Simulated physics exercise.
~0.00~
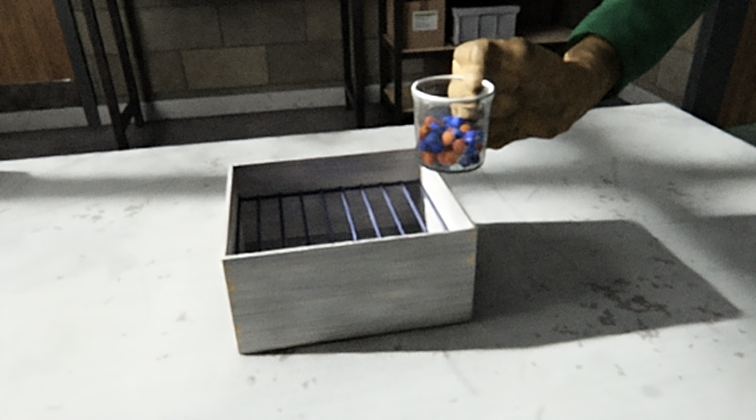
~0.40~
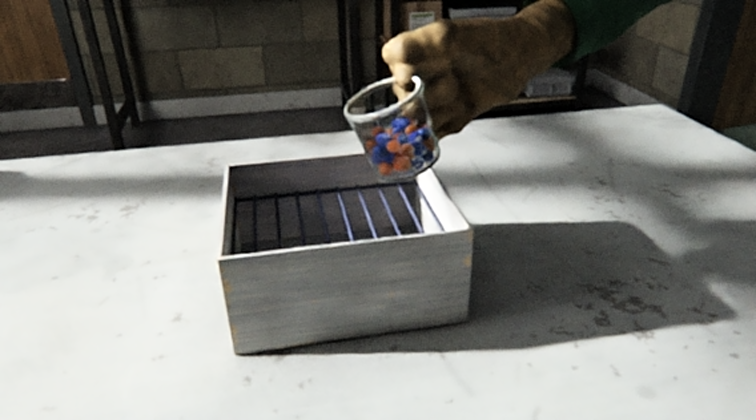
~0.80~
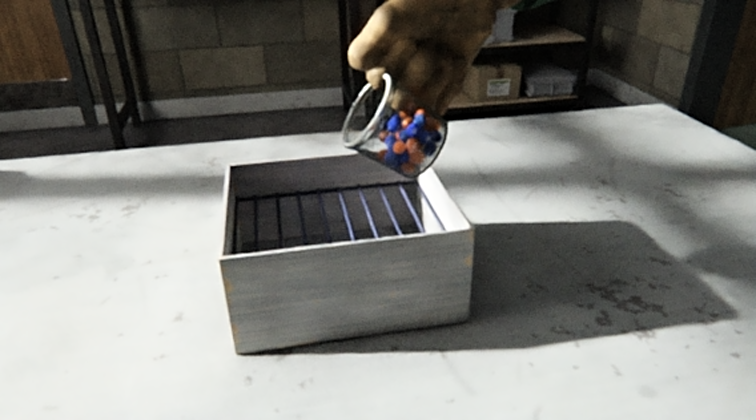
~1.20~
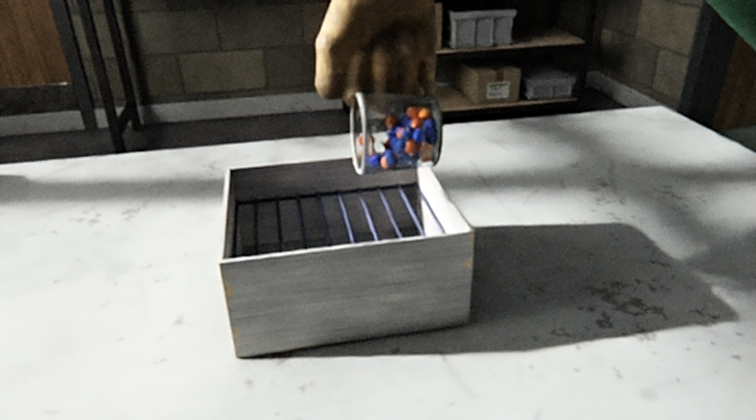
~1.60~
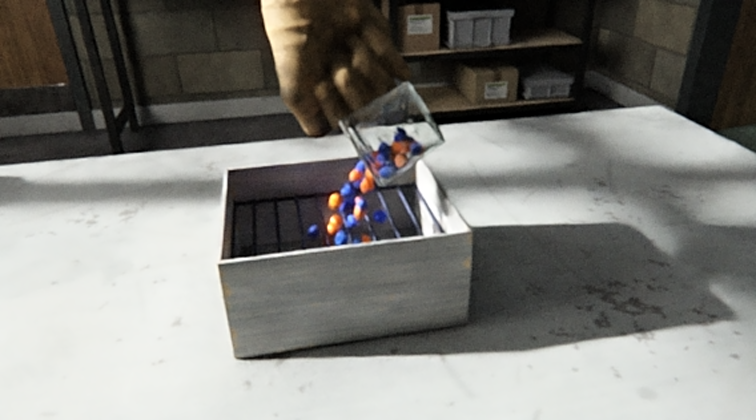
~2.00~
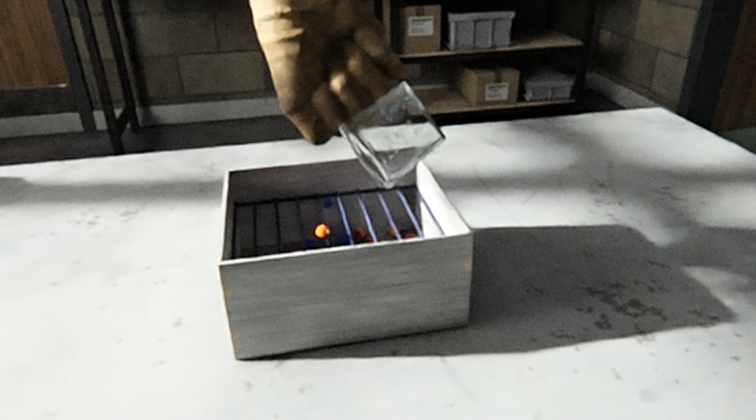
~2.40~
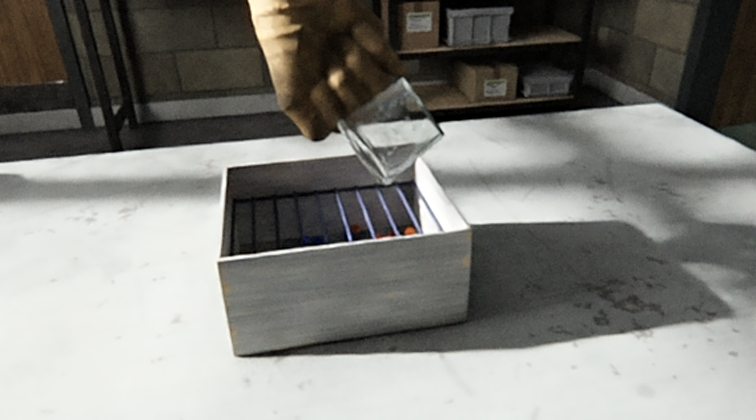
On a pale, stained tabletop in a room with block walls and shelves behind, an open wooden box sits with dark wires running across its inside. A hand in a tan glove and green sleeve holds a clear cup of mixed blue and orange pieces above the box's right side. The hand moves left over the box and tips the cup until it lies on its side, the pieces still inside. It tilts further, and blue and orange pieces tumble out onto the wires. Most slip through, a few lingering briefly, until both colours rest below the rack, the emptied cup still held overhead.
